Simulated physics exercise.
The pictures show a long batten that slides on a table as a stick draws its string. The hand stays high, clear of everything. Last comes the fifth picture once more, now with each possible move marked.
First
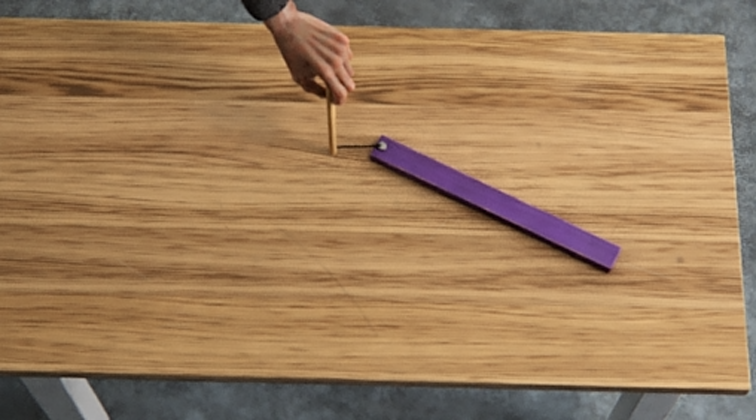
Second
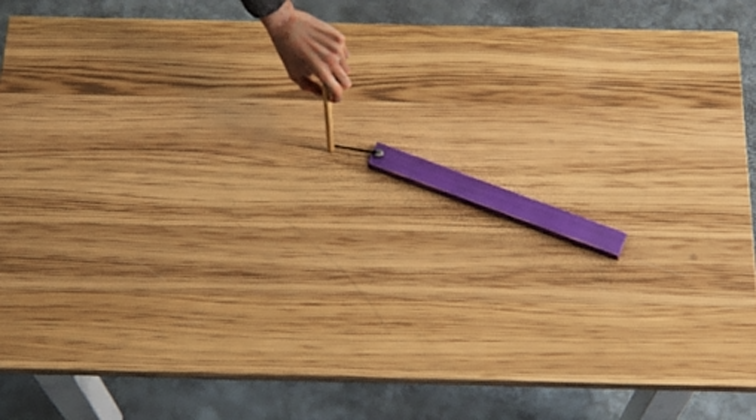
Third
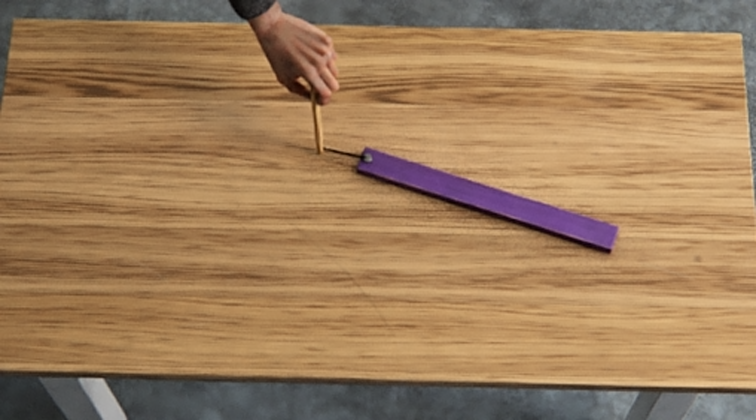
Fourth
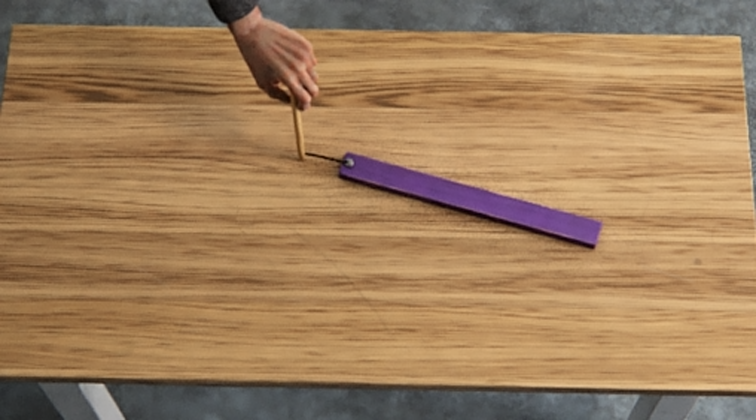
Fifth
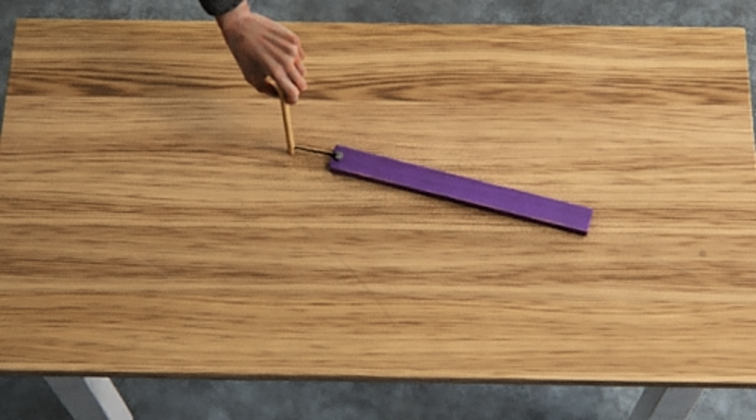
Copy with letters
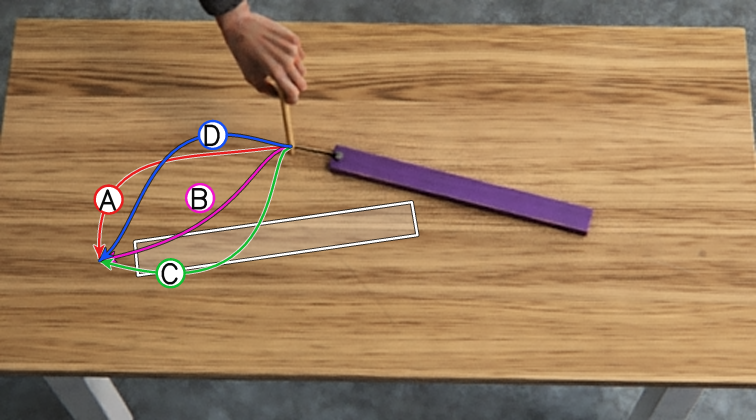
At first, a hand holds a thin stick upright on a wooden table, its dark string tied to the upper left end of a slanting purple batten. The batten swings to a shallower slant, then the hand moves the stick left, drawing the batten a short way leftward behind it.
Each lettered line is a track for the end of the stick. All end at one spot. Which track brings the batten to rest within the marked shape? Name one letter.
Pull along C.
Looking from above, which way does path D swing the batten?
Anticlockwise.
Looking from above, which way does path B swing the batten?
Anticlockwise.
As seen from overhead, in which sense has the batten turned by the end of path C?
It turns anticlockwise.
On the marked copy, A from (291, 147) via (166, 161) to (99, 258); B from (291, 147) via (213, 215) to (103, 260); C from (291, 147) via (232, 257) to (100, 261); D from (291, 147) via (173, 152) to (100, 261); the outline at (276, 238).
Following C. Soon after the start, foot of the stick (259, 226), middle of the batten (431, 199).
Later, foot of the stick (180, 274), middle of the batten (353, 227).
In the end, foot of the stick (100, 262), middle of the batten (278, 238); it lies in the outline.
As for the rest, A leaves its middle at (262, 193); B leaves its middle at (275, 222); D leaves its middle at (268, 198).
